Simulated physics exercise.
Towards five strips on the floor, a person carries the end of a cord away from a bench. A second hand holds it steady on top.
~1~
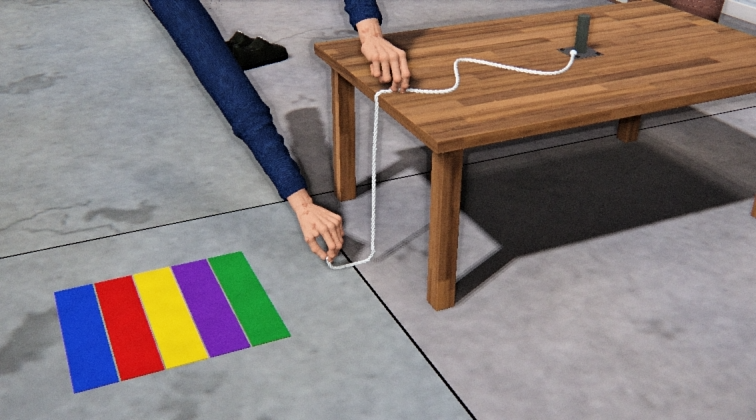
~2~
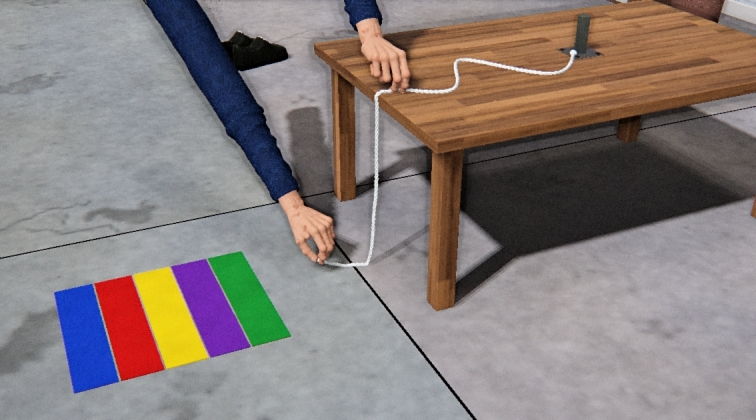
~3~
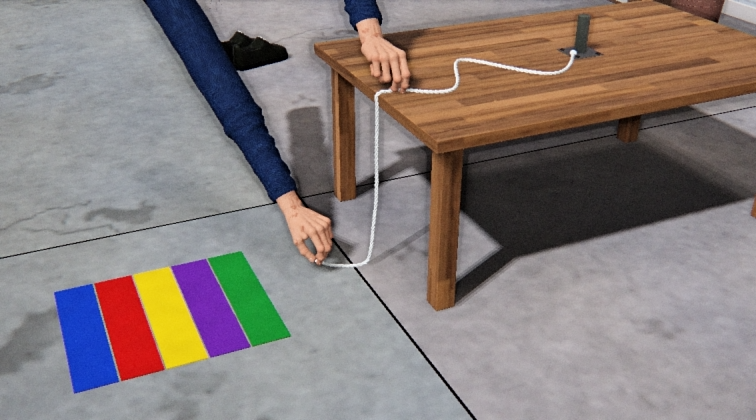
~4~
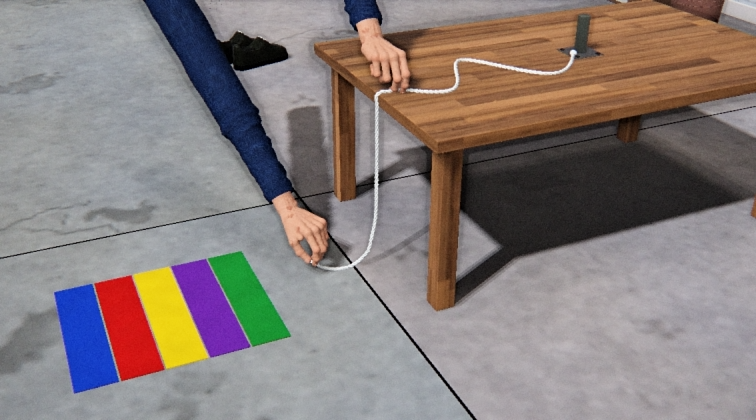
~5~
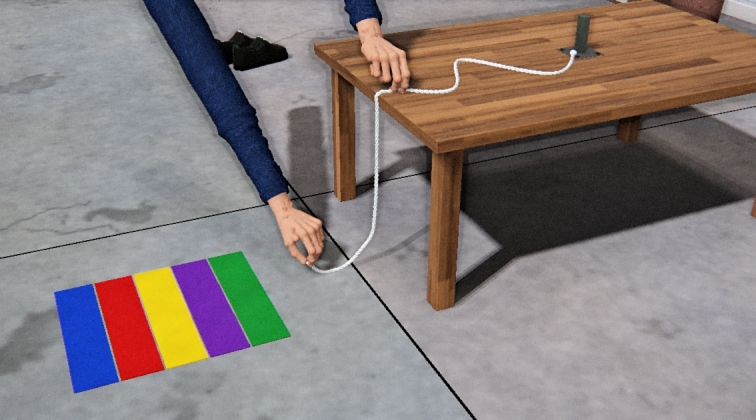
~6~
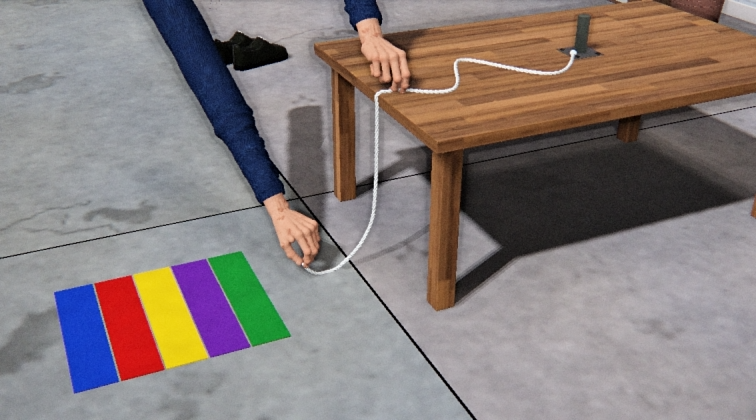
A person's hand slowly draws the end of a white cord left, near five coloured strips.
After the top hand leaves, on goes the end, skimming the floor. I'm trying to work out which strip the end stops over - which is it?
It stops over the blue one.
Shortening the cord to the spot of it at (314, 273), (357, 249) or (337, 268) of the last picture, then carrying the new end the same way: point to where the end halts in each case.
Taking them in turn, it's about (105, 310), then about (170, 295), and finally about (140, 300).
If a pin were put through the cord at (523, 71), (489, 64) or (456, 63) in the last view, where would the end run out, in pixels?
The pixel places are (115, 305), (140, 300) and (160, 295), one per try.
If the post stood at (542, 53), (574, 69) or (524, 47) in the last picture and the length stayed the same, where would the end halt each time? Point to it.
Roughly (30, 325), (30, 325) and (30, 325), try by try.
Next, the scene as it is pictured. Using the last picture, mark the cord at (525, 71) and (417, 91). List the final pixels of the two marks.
The first finishes about (492, 68) and the second about (323, 132).
A little later, end near (153, 298); over yellow.
Next, end near (107, 309); over red.
When it is tight, end near (80, 315); over blue. The end stops over the blue strip.
